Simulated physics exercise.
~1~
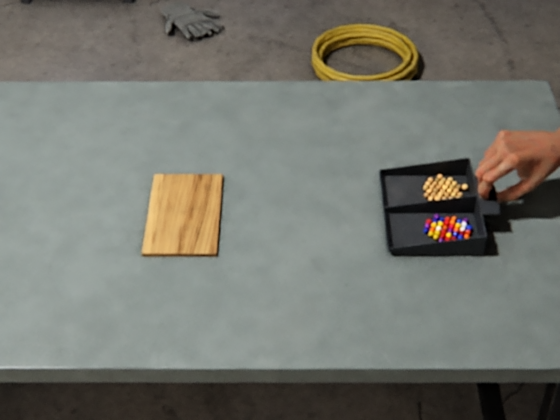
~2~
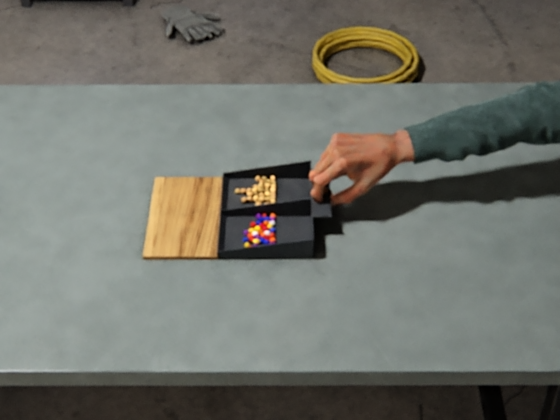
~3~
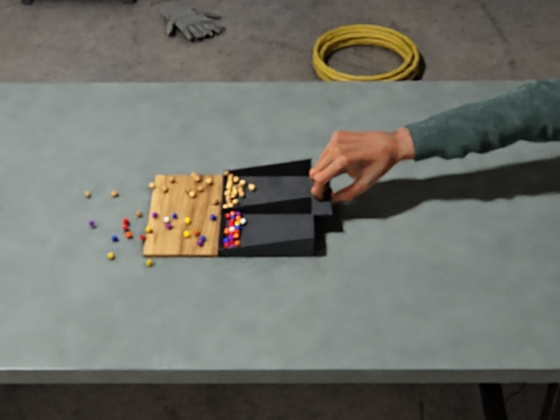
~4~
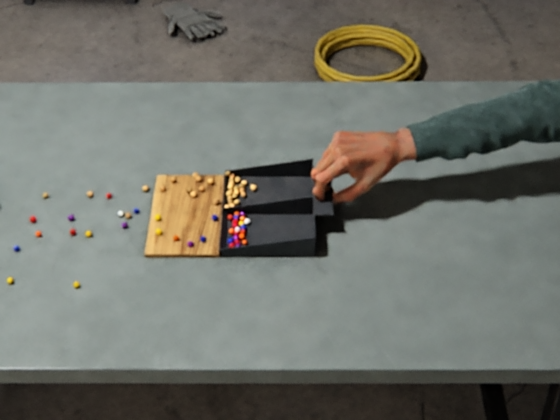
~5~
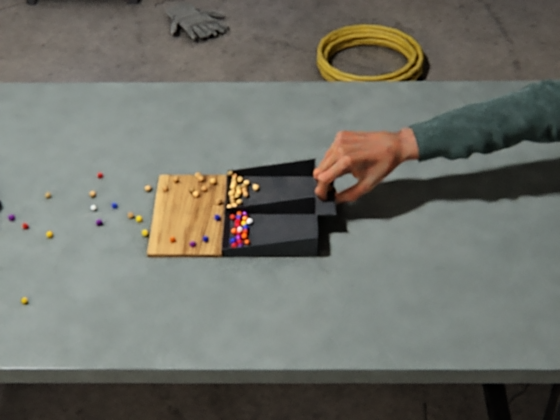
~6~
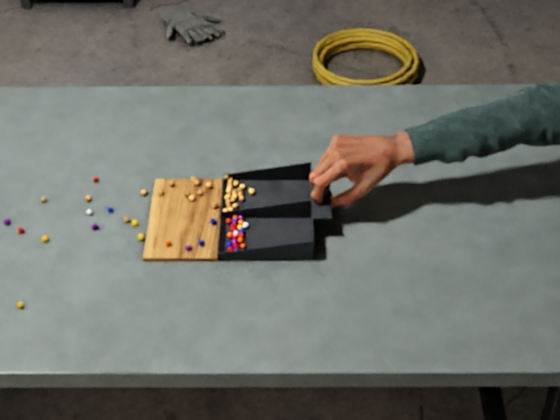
On a gray table, a hand slid a black, two-section tray of tan bits and colorful beads left until it met a flat wooden board, and some of both batches spilled over the board and onto the tabletop, while the rest stayed inside.
